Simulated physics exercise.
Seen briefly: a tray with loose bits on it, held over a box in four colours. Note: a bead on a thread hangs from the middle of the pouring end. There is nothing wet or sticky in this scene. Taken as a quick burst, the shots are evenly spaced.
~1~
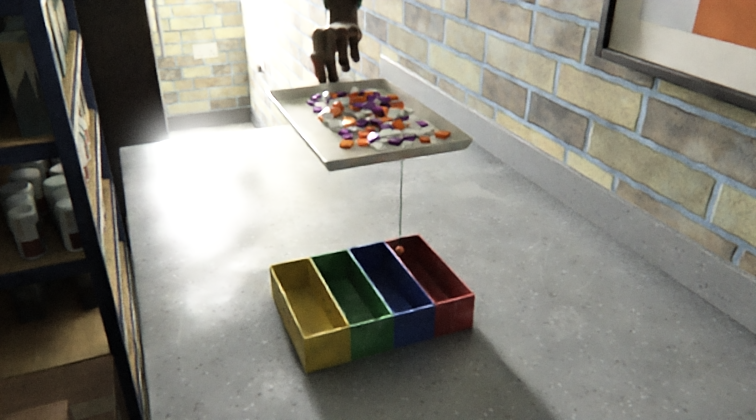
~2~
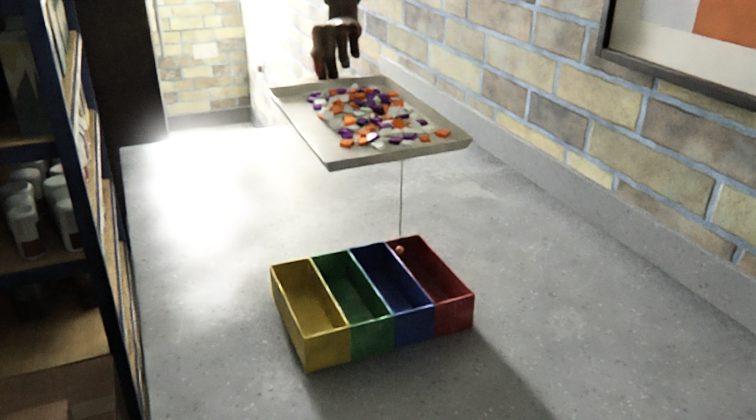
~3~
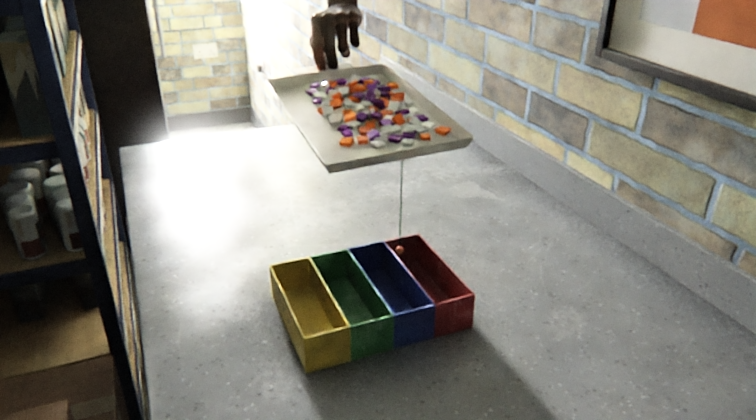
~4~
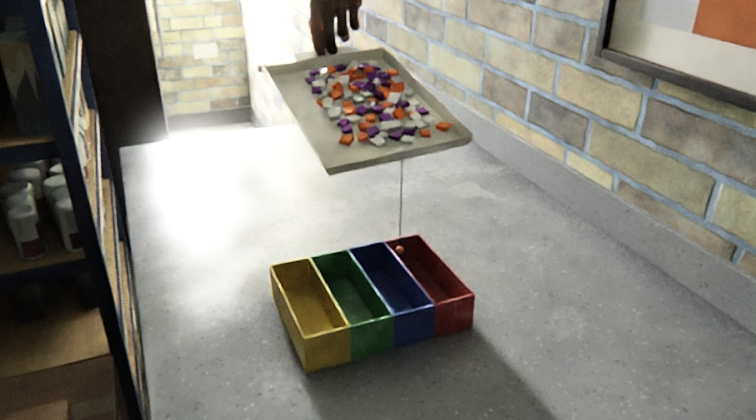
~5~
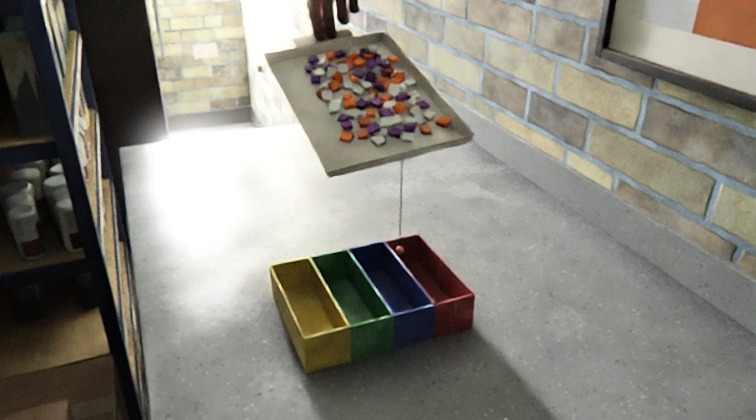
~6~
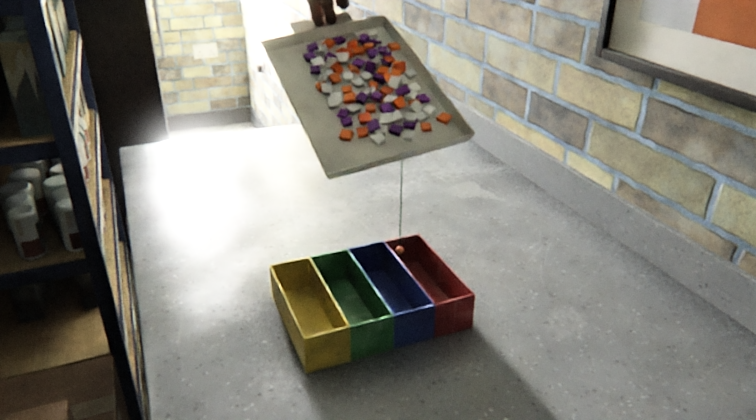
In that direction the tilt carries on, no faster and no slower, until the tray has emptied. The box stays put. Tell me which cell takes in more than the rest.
I would say the green cell.
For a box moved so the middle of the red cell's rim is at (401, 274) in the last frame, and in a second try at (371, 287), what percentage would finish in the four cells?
Result: 100 % and 80 %.
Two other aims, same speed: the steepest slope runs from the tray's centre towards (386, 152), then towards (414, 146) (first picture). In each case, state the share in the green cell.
Lab note: Try one about 20 %, try two 0 %.
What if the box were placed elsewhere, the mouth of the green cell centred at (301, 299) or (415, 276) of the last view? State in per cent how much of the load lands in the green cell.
First placement: Some 10 %; second placement: Some 10 %.
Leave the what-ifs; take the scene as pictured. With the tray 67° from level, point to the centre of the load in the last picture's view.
Somewhere about pixel (364, 155).
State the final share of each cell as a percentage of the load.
The yellow cell gets about 20, the green cell about 50, the blue cell about 20 and the red cell about 10.
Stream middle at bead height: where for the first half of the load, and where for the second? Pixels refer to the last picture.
The opening half passes (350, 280), the closing half (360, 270).
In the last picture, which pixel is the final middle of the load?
Last view, resting centre - approx. (358, 321).
Shortly afterwards, tray tipped steeply; the bulk on the tray; a little falling or outside the box.
Next, tray tipped past a quarter turn; only a few on the tray; near half in the green cell; near a quarter in the blue cell; near a quarter in the yellow cell; a little in the red cell; a little falling or outside the box.
Some moments later, tray tipped past a quarter turn; near half in the green cell; near a quarter in the blue cell; near a quarter in the yellow cell; a little in the red cell; only a few falling or outside the box.
In the end, tray tipped past a quarter turn; near half in the green cell; near a quarter in the blue cell; near a quarter in the yellow cell; a little in the red cell; only a few outside the box.
